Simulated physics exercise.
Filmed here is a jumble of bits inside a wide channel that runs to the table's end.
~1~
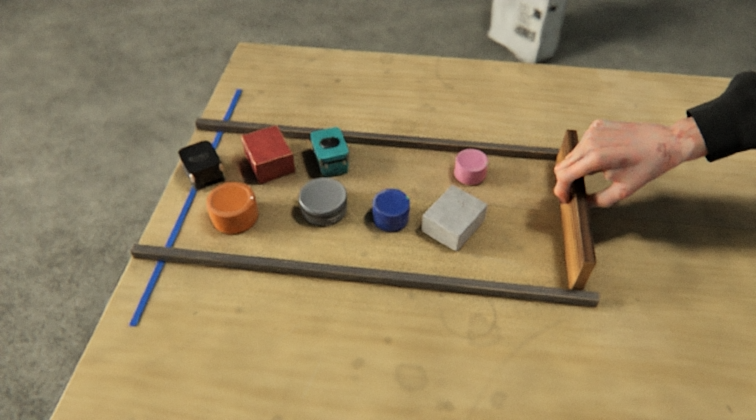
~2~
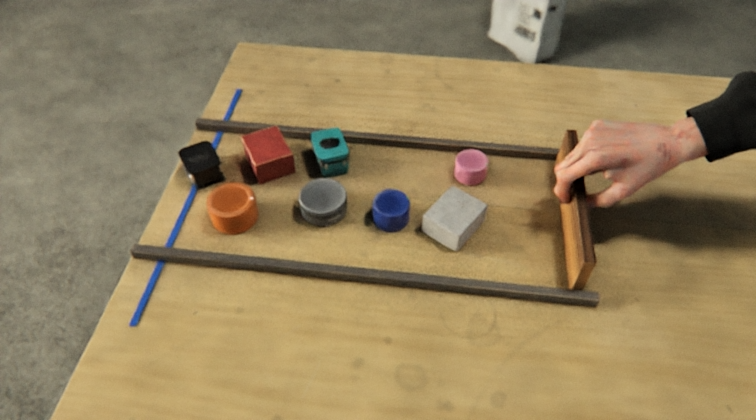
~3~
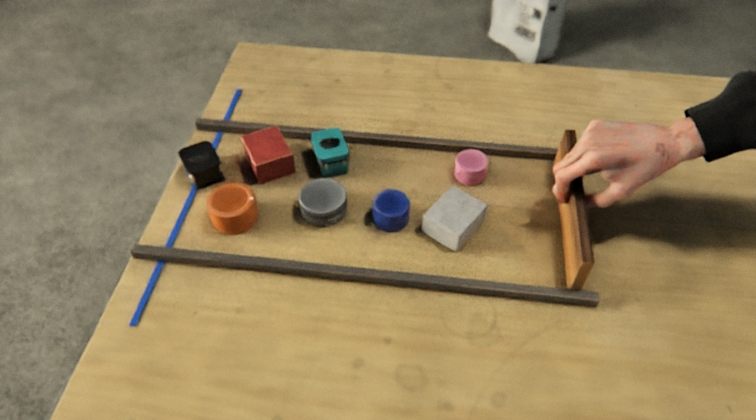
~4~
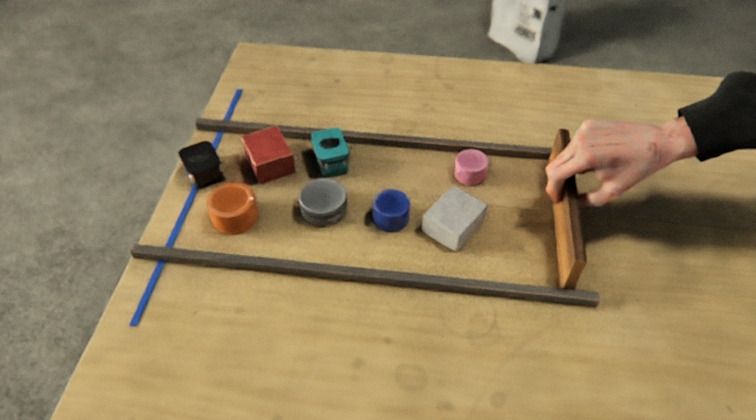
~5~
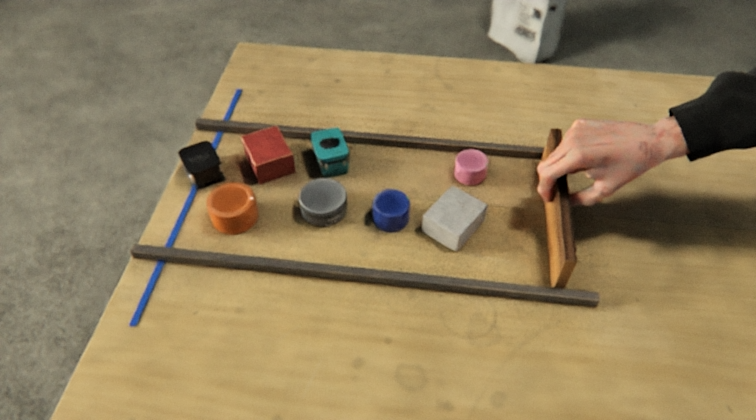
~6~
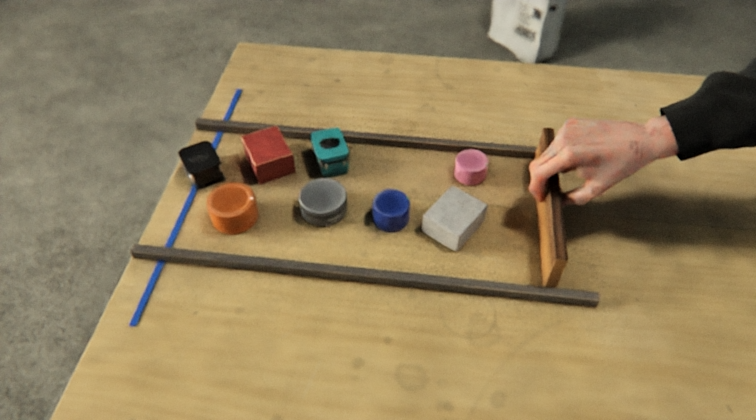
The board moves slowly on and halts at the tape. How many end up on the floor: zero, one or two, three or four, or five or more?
I expect that five or more will fail to stay on the table.
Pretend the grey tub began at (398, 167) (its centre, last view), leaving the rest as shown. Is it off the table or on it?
It remains up.
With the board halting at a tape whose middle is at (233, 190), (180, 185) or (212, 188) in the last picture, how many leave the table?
Try by try, 3, 8 and 5.
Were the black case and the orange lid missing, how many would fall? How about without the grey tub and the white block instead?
Going first to second: 4 and 2.
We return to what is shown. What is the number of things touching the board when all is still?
2 in contact.
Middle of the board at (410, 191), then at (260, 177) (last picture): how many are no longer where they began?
I get 4 at the one place and 8 at the other.
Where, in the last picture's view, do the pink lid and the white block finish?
(195, 145) and (164, 197).
Early on, none off yet; black case at rest near (202, 166); orange lid at rest near (233, 208); red block at rest near (268, 154).
Finally, the number that fall off is five or more; lost, blue lid, grey tub, turquoise case, red block, orange lid and black case.
